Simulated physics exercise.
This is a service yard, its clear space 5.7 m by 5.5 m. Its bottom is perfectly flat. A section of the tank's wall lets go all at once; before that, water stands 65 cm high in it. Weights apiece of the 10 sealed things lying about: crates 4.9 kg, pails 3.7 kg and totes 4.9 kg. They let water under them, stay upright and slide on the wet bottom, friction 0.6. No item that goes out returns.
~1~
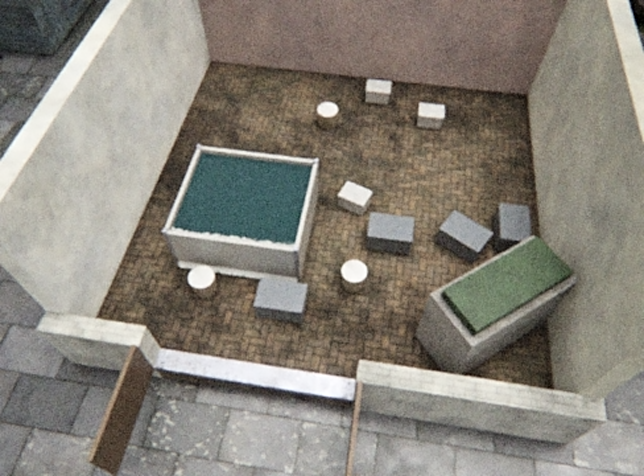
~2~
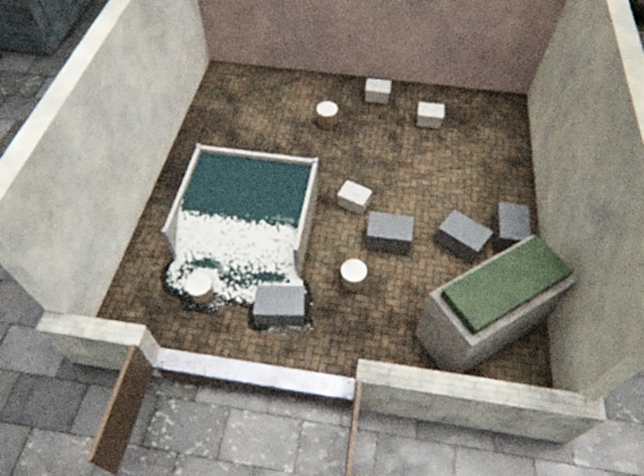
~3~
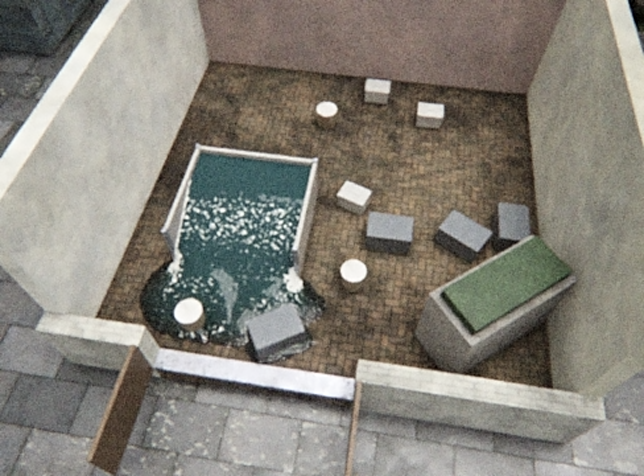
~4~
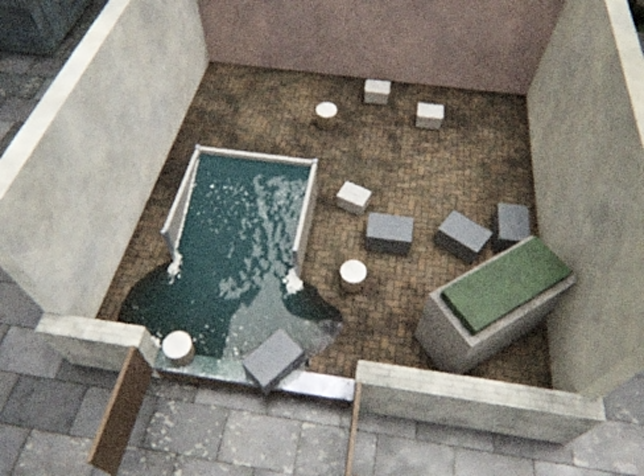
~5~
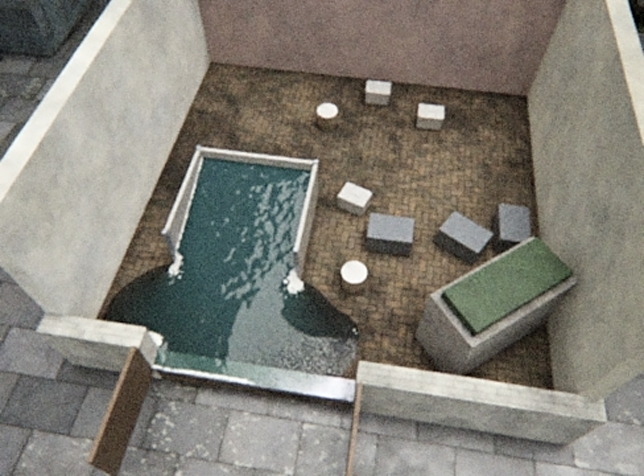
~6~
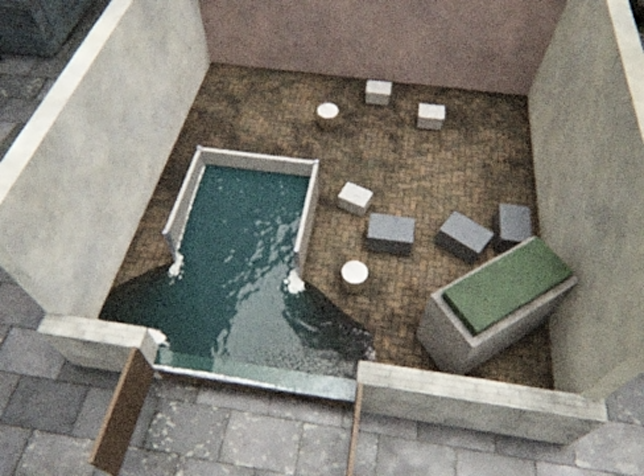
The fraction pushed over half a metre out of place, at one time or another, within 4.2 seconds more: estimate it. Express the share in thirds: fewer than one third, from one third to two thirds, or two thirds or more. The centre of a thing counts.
Fewer than one third.
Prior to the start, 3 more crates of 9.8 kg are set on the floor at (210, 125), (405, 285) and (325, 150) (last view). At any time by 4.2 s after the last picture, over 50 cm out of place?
Beyond it, within it, within it.
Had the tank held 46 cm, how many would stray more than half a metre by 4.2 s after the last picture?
In that case 2 of them.
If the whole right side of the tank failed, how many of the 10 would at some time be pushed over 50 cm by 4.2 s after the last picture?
That would give 7.
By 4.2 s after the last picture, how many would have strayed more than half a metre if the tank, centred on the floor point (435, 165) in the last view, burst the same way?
That gives 6 of them.
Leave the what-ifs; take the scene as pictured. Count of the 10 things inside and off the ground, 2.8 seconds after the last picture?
By my count, 0.
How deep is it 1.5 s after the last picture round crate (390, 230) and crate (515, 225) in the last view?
Around 0 cm and 0 cm.
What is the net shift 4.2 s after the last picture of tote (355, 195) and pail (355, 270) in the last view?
Shifts in order: 0 cm; 0 cm.
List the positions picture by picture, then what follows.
In the first picture, a crate at (391, 227), on the bottom; a pail at (328, 109), on the bottom; 2.3 m2 under water; 0 of 10 have shifted.
In the second picture, a crate at (391, 226), on the bottom; a pail at (327, 109), on the bottom; water covers 3.1 m2; 2 of 10 have shifted.
In the third picture, a crate at (390, 226), on the bottom; a pail at (327, 109), on the bottom; 4.3 m2 under water; 2 of 10 have shifted.
In the fourth picture, a crate at (390, 227) rests on the ground; a pail at (326, 110), on the bottom; water covers 5.6 m2; 2 of 10 have shifted.
In the fifth picture, a crate at (391, 228), on the bottom; a pail at (327, 110) rests on the ground; 6.2 m2 under water; 2 of 10 have shifted.
In the sixth picture, a crate at (391, 228) rests on the ground; a pail at (328, 110) rests on the ground; water covers 6.6 m2; 2 of 10 have shifted.
Then, 0.4 s after the last picture 2 of 10 are over 50 cm from their spots; 0 afloat.
Then, 1.5 s after the last picture 2 of 10 are over 50 cm from their spots; 0 afloat.
Then, 2.8 s after the last picture 2 of 10 are over 50 cm from their spots; 0 afloat.
Then, 4.2 s after the last picture 2 of 10 are over 50 cm from their spots, and 2 have been at some point; 0 afloat.
